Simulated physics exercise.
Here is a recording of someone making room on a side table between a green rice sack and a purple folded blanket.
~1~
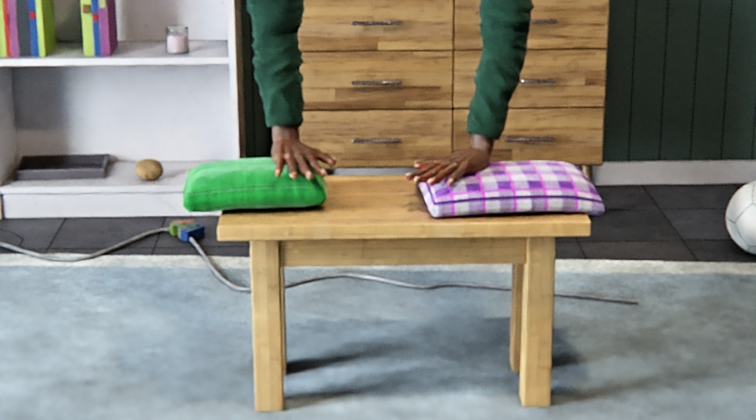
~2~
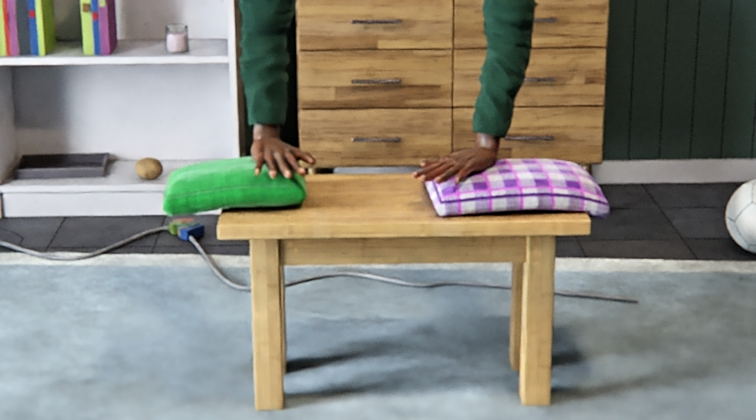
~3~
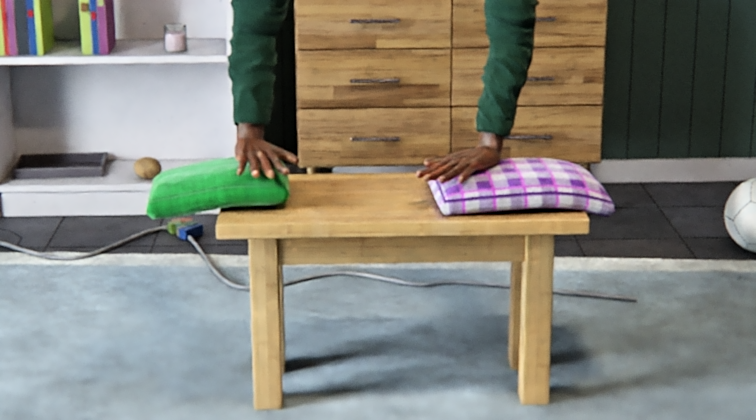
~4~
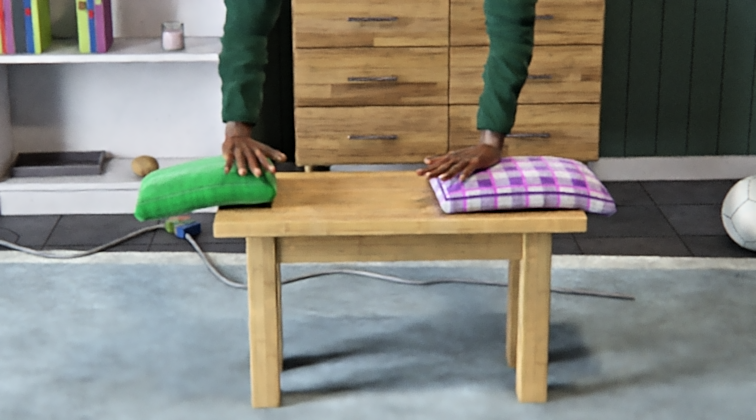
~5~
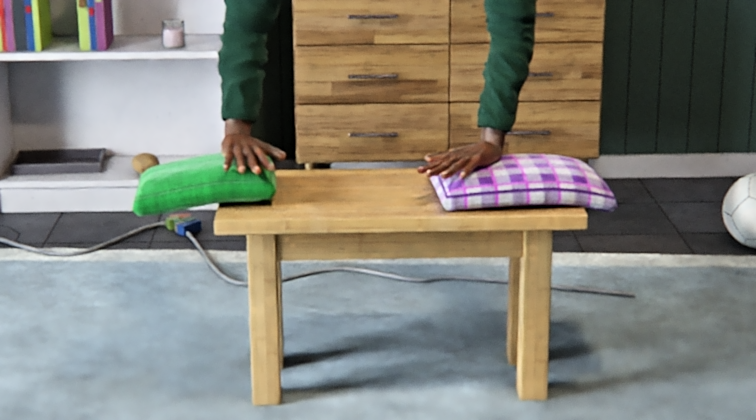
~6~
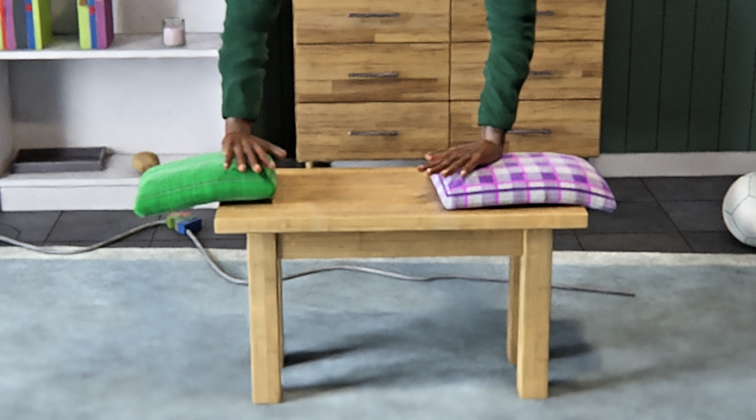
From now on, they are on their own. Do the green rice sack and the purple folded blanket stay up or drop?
In the end I expect the green rice sack will drop off once the hands are gone, I expect the purple folded blanket will stay put once the hands are gone.
Then, 0.46 s later than the last view, rice sack falling near (190, 296); folded blanket at rest.
Then, 0.76 s later than the last view, rice sack on the floor near (122, 361); folded blanket at rest.
Finally, rice sack on the floor near (104, 362); folded blanket at rest. The green rice sack slumps off the end and the purple folded blanket remains on top.
